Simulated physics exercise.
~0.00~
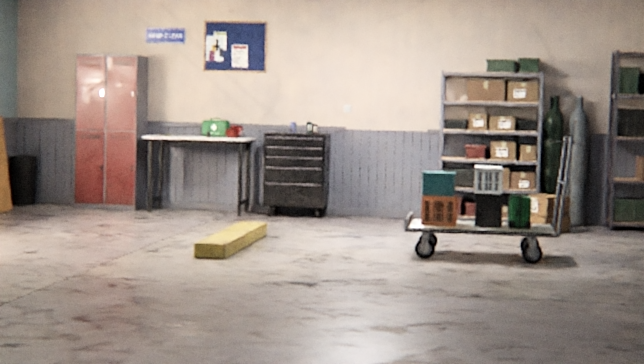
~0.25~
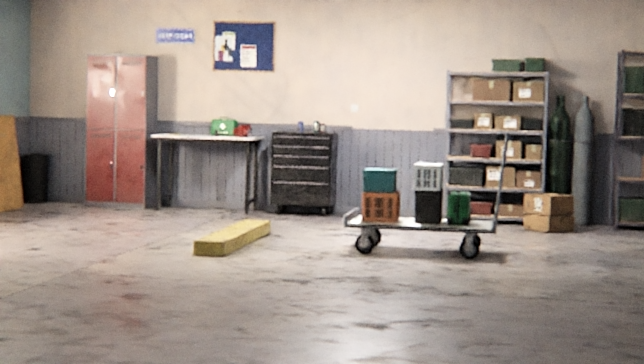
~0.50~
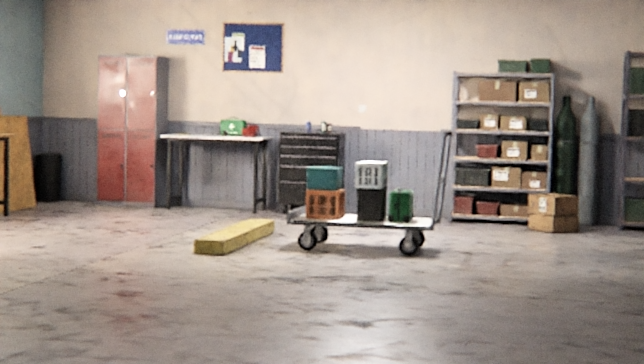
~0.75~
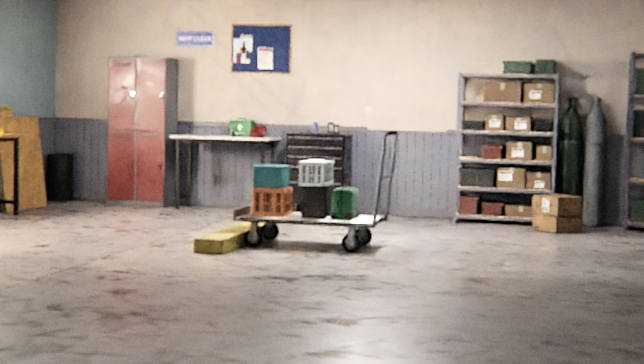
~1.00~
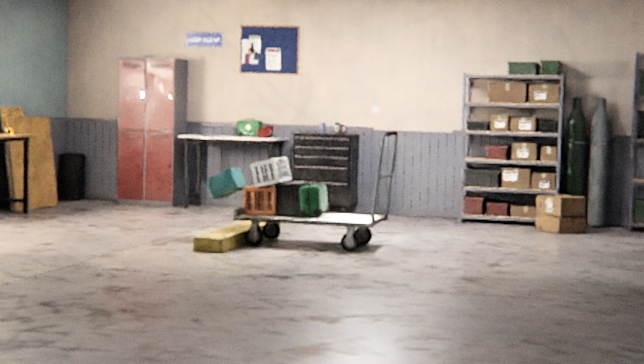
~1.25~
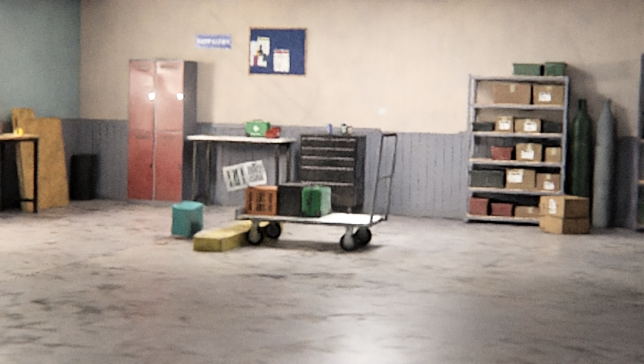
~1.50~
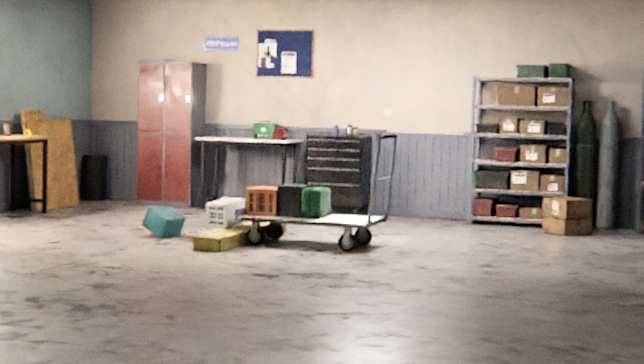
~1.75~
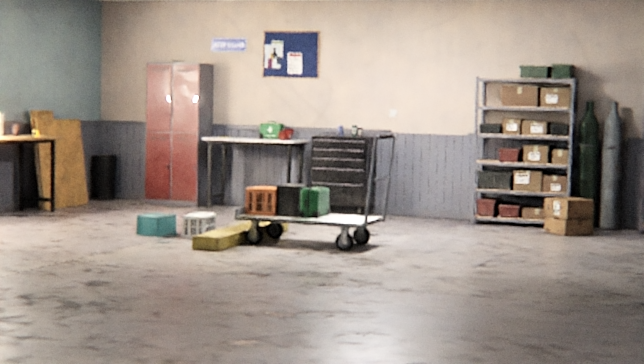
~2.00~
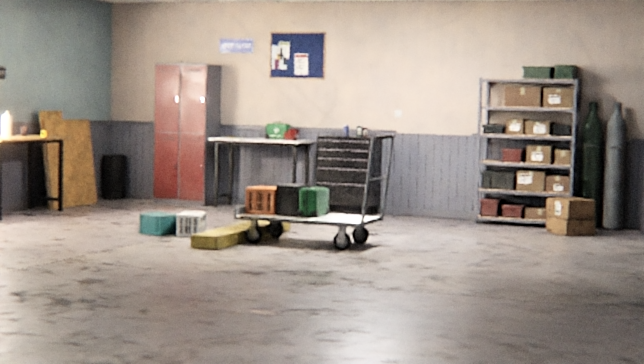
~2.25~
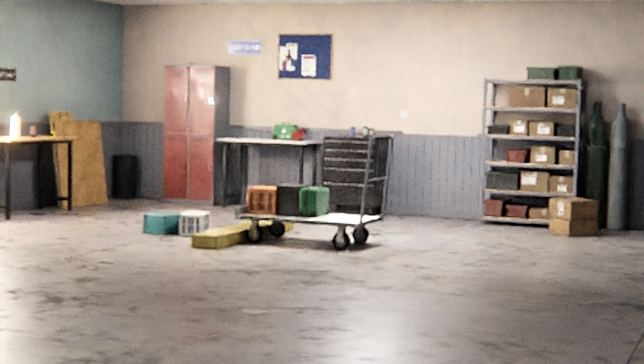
At the start, a flat trolley carrying a teal tote, an orange crate, a white crate, a black tote and a green case rolls left across a workshop floor toward a low yellow kerb. Its front wheels meet the kerb and the trolley stops. The teal tote and white crate, riding on top, slide forward and tip over the front. The teal tote drops to the floor first, and the white crate tumbles after it, turning over. Both come to rest upside down beyond the kerb, while the orange crate, black tote and green case remain on the deck.
